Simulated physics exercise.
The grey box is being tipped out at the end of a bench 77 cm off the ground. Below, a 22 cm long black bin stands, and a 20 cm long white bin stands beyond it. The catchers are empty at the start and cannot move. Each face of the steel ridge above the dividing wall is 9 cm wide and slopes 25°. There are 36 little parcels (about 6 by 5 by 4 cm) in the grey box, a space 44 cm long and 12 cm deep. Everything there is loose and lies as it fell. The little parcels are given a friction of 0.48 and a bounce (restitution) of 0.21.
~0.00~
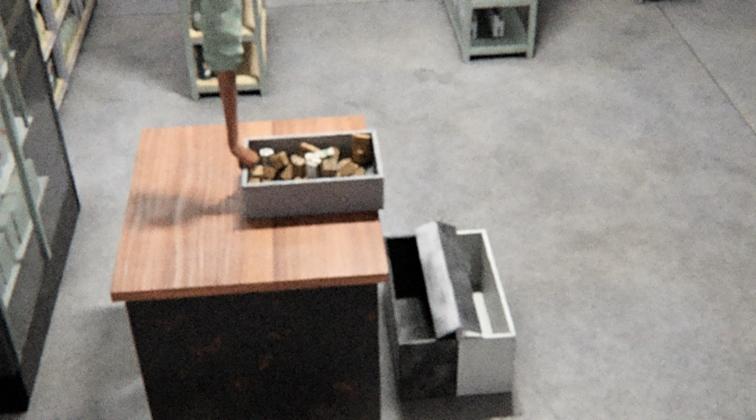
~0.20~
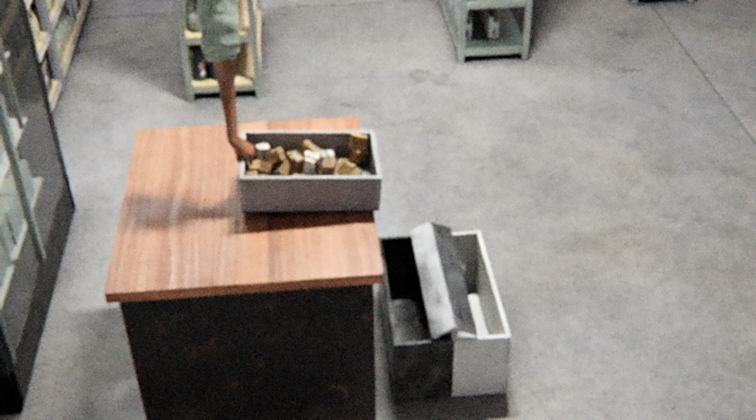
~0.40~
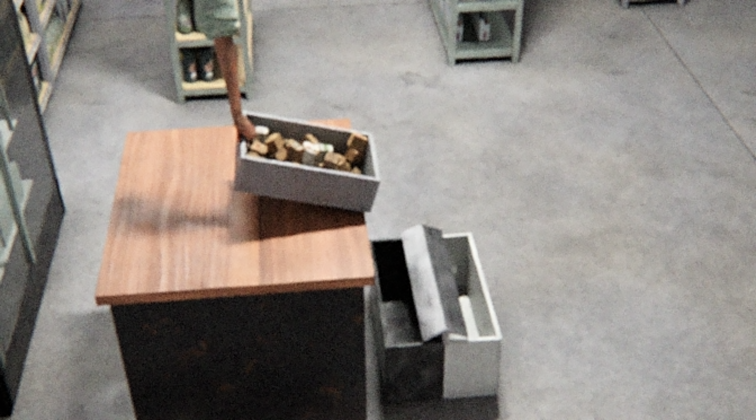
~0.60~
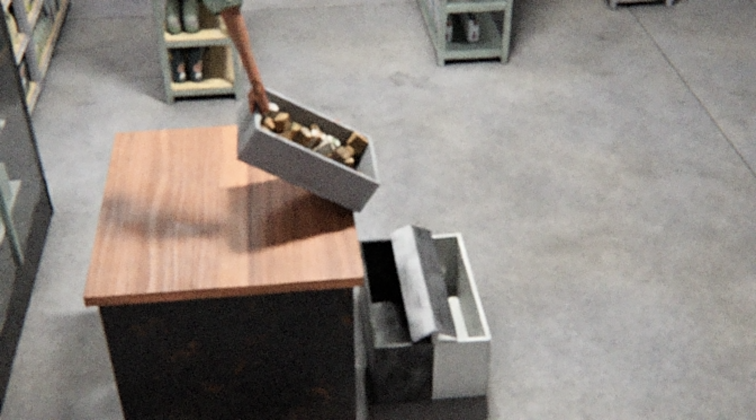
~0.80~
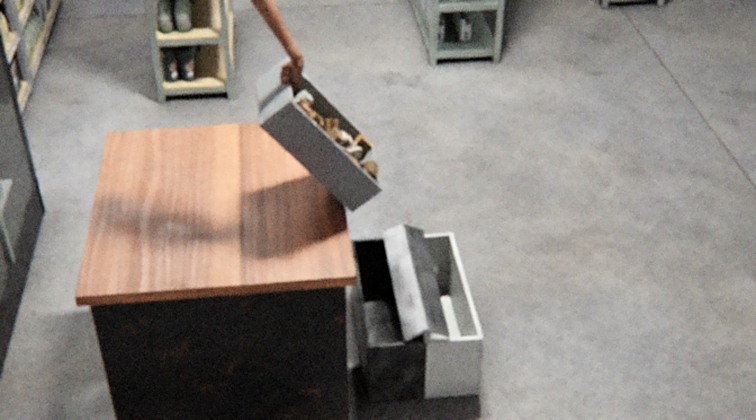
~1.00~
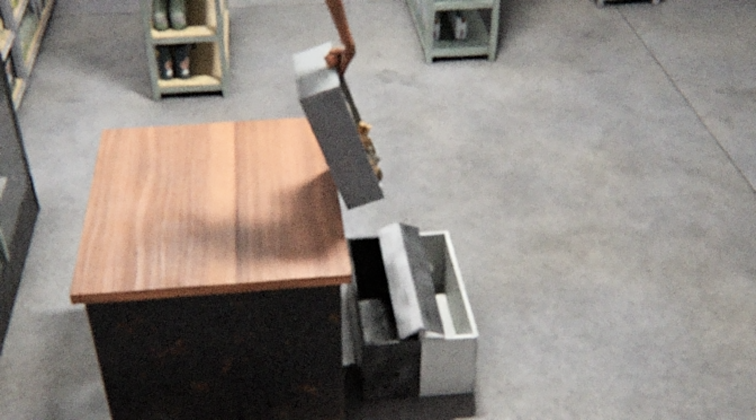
A hand lifts one end of a grey box of small parcels, tilting it steeply rightward.
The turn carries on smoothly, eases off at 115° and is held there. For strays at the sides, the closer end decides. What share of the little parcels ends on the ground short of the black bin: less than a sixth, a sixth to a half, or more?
Short of the black bin, on the ground: Under one in six of the load.
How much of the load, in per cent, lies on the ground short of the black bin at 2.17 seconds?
Share: About 0 %.
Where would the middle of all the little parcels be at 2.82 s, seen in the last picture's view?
I'd place it close to (426, 332) in the last view.
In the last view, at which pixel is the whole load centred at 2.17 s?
You'd find the load's middle at roughly (426, 314).
After 1.29 s, tilt 97°; 27 still in the grey box and 9 in the air.
After 1.66 s, tilt 115°; 18 still in the grey box, 1 in the black bin, 6 in the white bin, 1 on the ground beyond the white bin and 10 in the air.
After 2.17 s, tilt 115°; 7 still in the grey box, 6 in the black bin, 14 in the white bin, 4 on the ground beyond the white bin and 5 in the air.
Outcome (at 2.82 s), 14 in the black bin, 17 in the white bin and 5 on the ground beyond the white bin. Asked share, 0 of 36, 0 per cent.
